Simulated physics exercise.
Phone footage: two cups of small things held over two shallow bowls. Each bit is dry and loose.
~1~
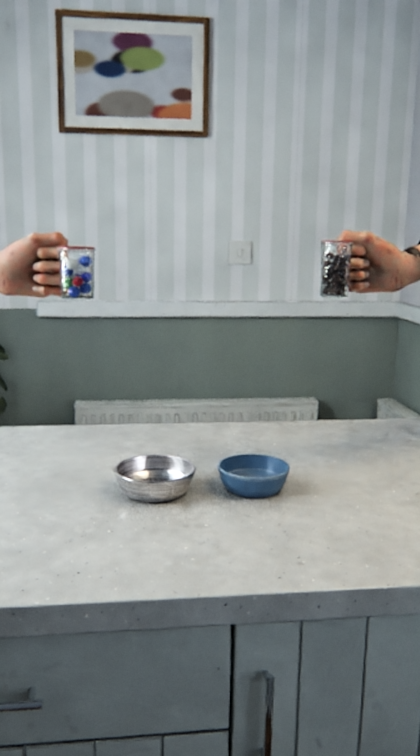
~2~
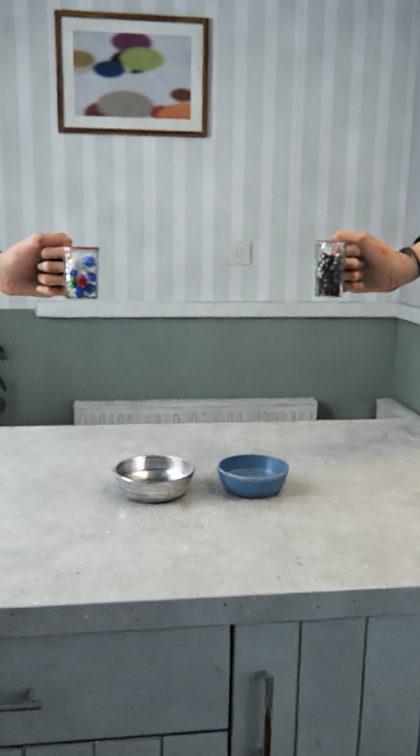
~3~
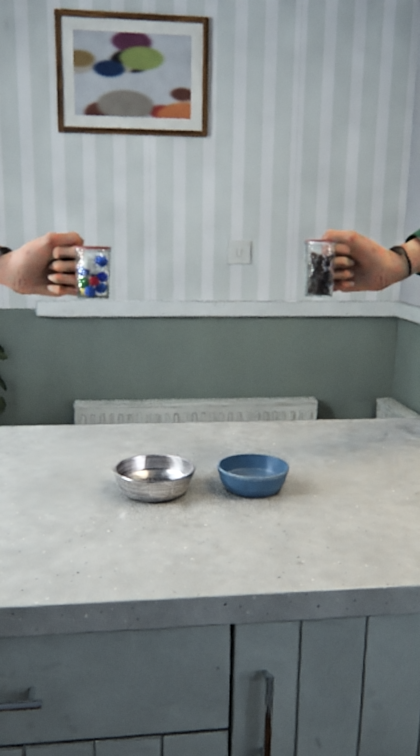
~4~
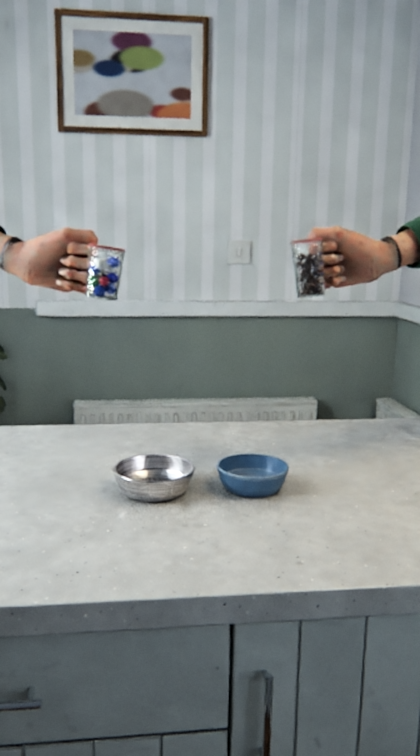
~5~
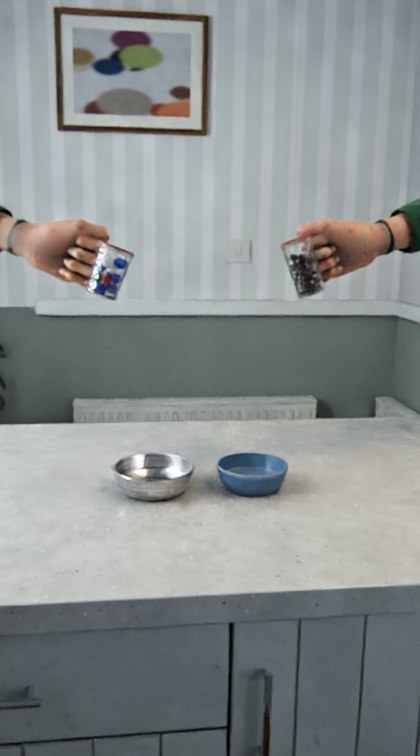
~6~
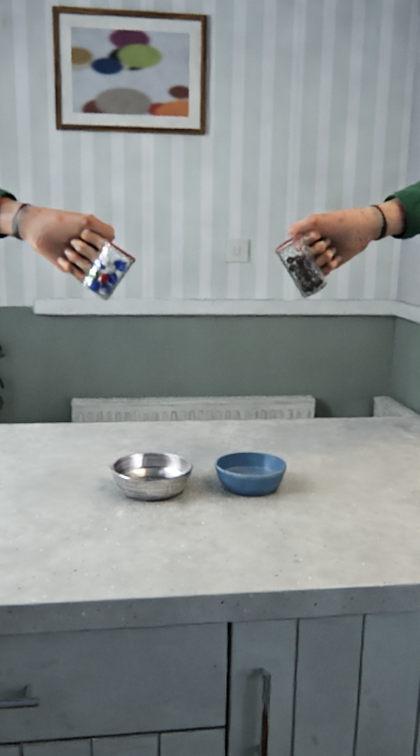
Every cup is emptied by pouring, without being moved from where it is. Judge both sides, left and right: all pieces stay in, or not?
Left - not all stay in; right - not all stay in.
Then, 0.42 s after the last picture, left, all still in the cup; right, all still in the cup.
Then, 0.78 s after the last picture, left, most still in the cup, about a quarter in the air; right, most still in the cup, a small part in the air.
Then, 1.09 s after the last picture, left, about a third in the dish, about two thirds in the air; right, about a quarter in the dish, a small part outside the dish, about two thirds in the air.
By the end, left, about half in the dish, about half outside the dish; right, about half in the dish, about half outside the dish.
